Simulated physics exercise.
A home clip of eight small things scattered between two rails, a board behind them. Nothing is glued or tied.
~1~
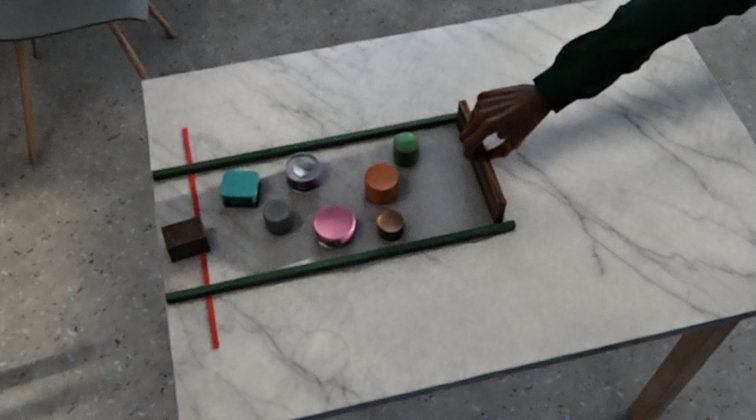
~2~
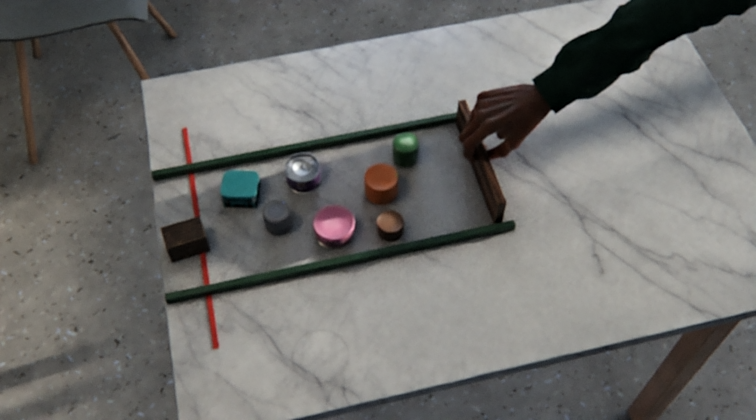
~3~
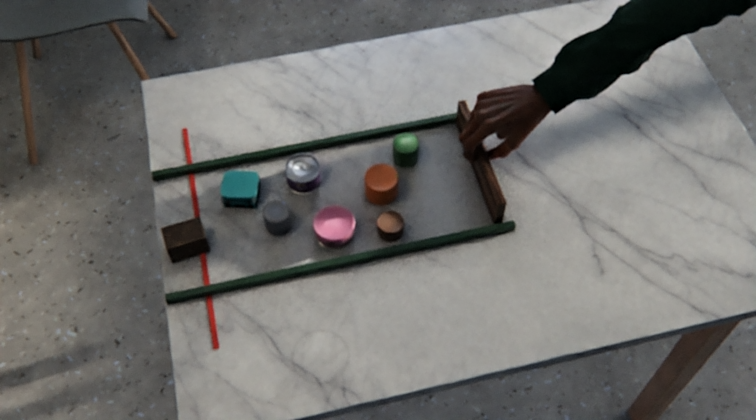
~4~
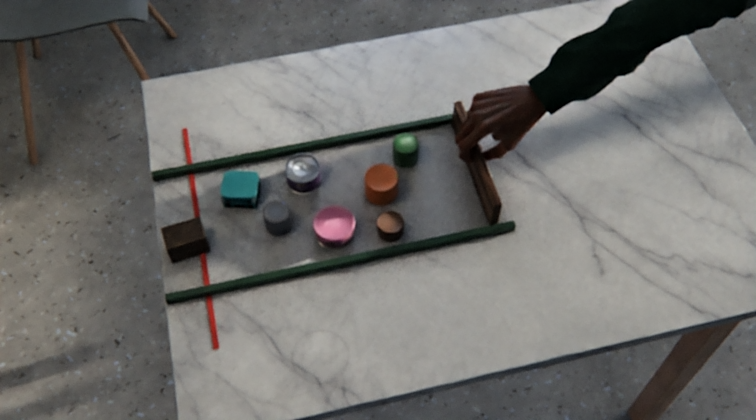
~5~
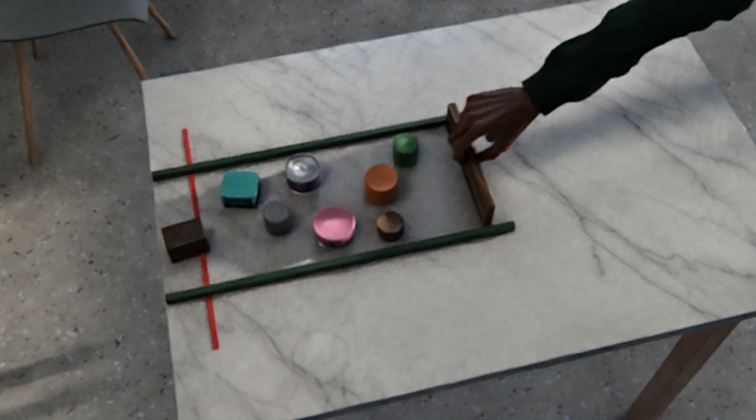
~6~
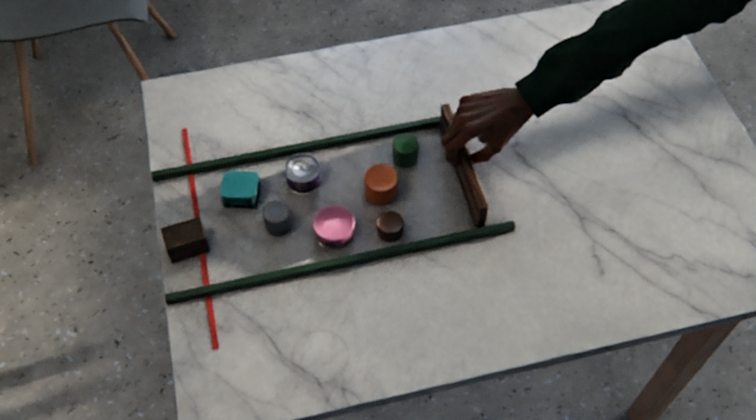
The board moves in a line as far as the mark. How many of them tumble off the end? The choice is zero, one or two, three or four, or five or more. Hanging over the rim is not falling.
In the end the number that fall off is three or four.
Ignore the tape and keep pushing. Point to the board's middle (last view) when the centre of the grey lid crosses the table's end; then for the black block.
Near (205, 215) and (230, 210).
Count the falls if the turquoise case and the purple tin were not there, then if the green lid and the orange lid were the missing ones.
Fallen: 2, and 2 in the other try.
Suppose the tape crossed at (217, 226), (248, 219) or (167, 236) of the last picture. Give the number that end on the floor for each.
It would be 2, 0 and 8.
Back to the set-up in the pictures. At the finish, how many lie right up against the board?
That makes 3.
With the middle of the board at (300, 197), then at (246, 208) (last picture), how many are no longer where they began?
The counts are 7 and 8.
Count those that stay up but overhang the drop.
The number is 1.
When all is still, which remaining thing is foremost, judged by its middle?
The pink tin ends nearest.
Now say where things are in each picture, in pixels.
In the first frame, black block (186, 239); turquoise case (241, 189); grey lid (278, 217); board (480, 161); tape (199, 229).
In the second frame, turquoise case (241, 189); pink tin (334, 227).
In the third frame, grey lid (278, 218); green lid (405, 150).
In the fourth frame, black block (186, 240); orange lid (382, 185).
In the fifth frame, turquoise case (241, 190); purple tin (303, 174).
In the sixth frame, black block (186, 240); turquoise case (241, 190); grey lid (277, 218); board (462, 165); tape (199, 229).
Soon after, none off yet; black block at rest near (186, 240); turquoise case at rest near (241, 190); grey lid at rest near (277, 218).
After that, none off yet; black block at rest near (186, 240); turquoise case displaced about its own width near (203, 200); grey lid displaced about its own width near (235, 213).
In the end, the number that fall off is three or four; gone, purple tin, grey lid, turquoise case and black block.
